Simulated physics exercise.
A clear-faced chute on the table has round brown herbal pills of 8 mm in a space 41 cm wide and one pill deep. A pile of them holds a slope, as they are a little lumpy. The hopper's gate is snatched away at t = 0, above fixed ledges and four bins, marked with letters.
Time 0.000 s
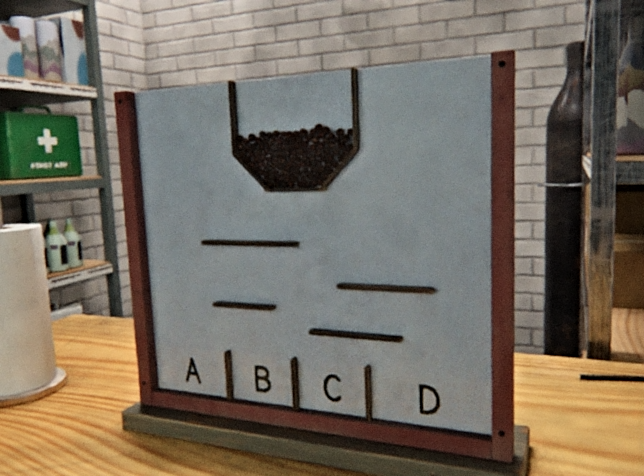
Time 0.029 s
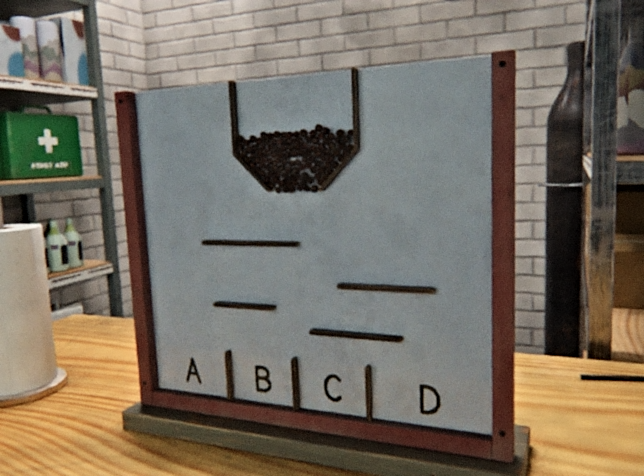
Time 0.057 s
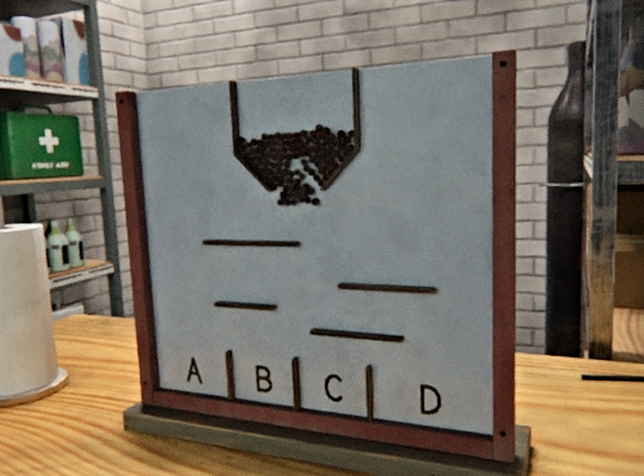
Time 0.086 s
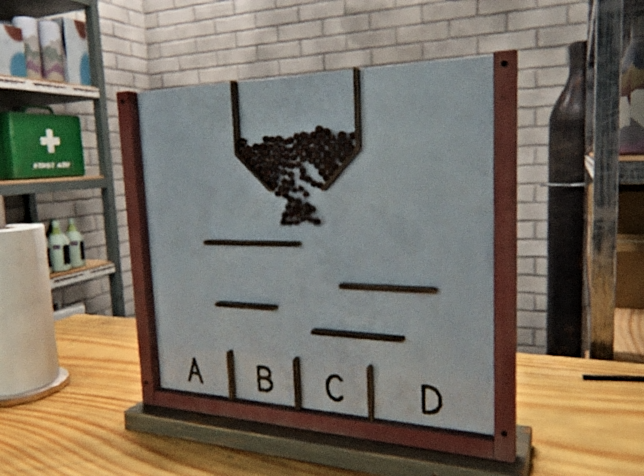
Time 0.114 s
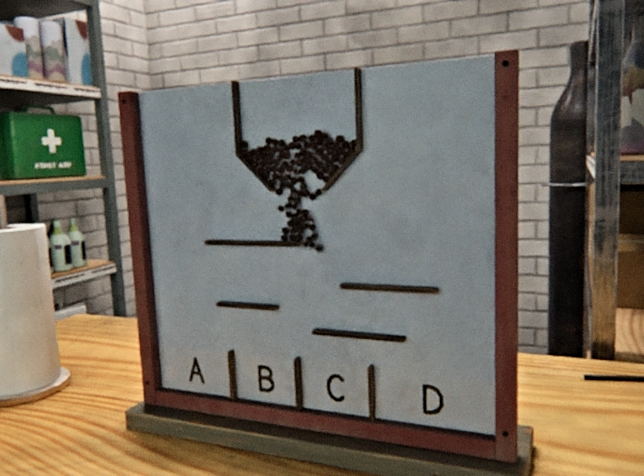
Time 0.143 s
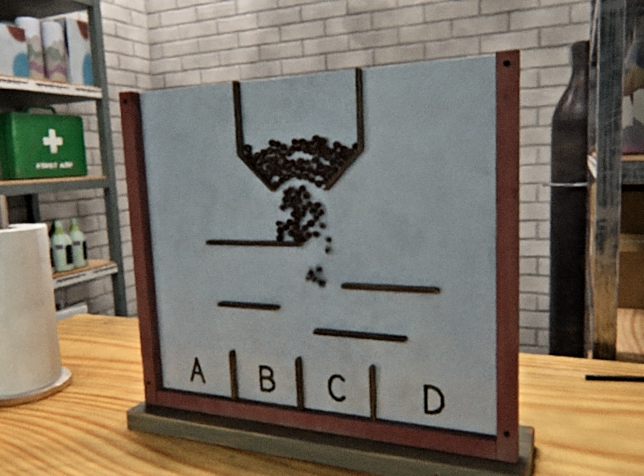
The clip shows small dark brown pellets resting in a hopper on an upright board above four ledges and lettered compartments; they start dropping through its mouth, gather on the upper left ledge, and some fall past its right end.
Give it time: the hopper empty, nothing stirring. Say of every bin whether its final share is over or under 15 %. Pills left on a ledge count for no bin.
Bin A: Under; bin B: Over; bin C: Under; bin D: Under 15 %.
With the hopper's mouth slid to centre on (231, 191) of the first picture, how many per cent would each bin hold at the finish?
Bin A: 40; bin B: 5; bin C: 0; bin D: 5.
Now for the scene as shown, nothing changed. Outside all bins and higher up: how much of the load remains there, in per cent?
60 %.
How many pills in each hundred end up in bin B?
Result: Approx. 25 per cent.
After 0.34 s 90 % have left the hopper; down in the bins, nothing yet.
After 0.55 s 100 % have left the hopper; down in the bins, B 15 %, C 5 %.
At rest by 1.8 s, A 0 %, B 25 %, C 10 %, D 5 %, left higher up 60 %.
